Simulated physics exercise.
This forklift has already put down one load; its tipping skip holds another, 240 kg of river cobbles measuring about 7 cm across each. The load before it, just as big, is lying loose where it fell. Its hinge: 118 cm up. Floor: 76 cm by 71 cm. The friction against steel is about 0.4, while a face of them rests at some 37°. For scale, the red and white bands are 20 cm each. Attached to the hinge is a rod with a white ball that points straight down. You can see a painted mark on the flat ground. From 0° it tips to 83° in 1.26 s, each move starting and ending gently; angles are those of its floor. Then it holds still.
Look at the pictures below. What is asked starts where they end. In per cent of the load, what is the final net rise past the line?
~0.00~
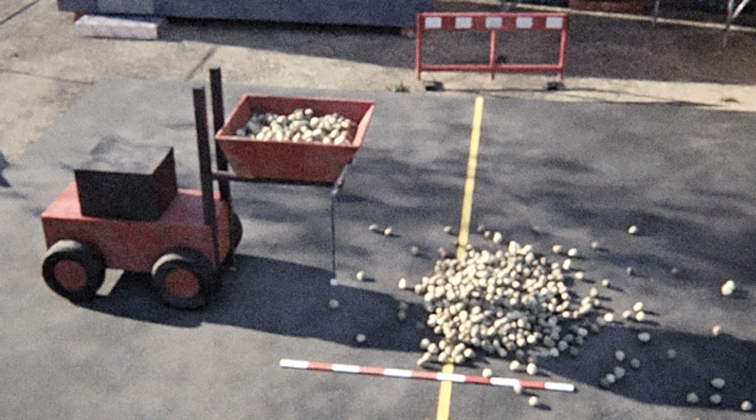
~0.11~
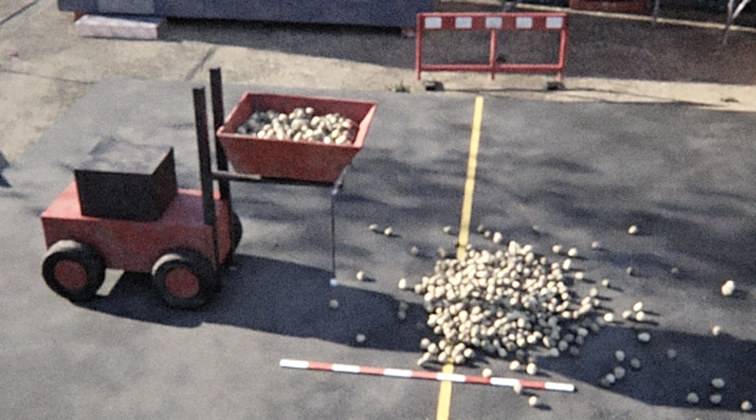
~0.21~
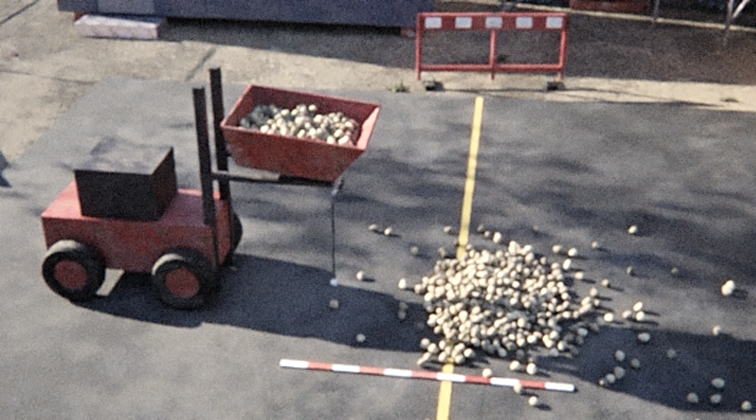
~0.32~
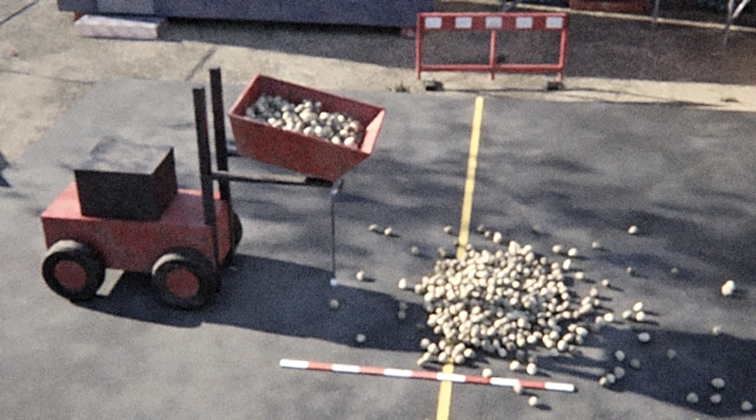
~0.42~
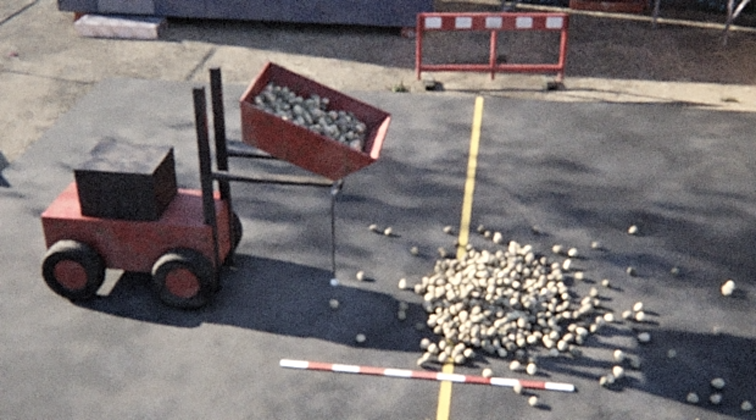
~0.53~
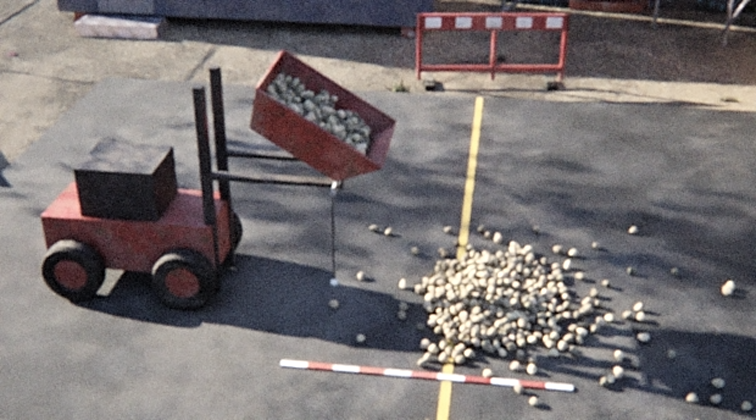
It comes to roughly 46 per cent.
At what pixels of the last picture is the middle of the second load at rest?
(453, 292).
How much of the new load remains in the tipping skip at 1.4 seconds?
Close to 55 in a hundred is still held.
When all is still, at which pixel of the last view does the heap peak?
Top pixel, roughly: (470, 276).
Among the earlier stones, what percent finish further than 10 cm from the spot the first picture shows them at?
Close to 10 in a hundred of them.
After 0.9 s the floor is at 70°; in per cent of one load, 100 in the tipping skip, 17 short of the line, 83 past the line; the foremost stones are at (723, 335).
After 1.4 s the floor is at 83°; in per cent of one load, 53 in the tipping skip, 61 short of the line, 86 past the line; the foremost stones are at (723, 335).
After 1.7 s the floor is at 83°; in per cent of one load, 12 in the tipping skip, 67 short of the line, 121 past the line; the foremost stones are at (723, 335).
After 4.0 s the floor is at 83°; in per cent of one load, 0 in the tipping skip, 71 short of the line, 129 past the line; the foremost stones are at (726, 329). Net gain past the line, 46.
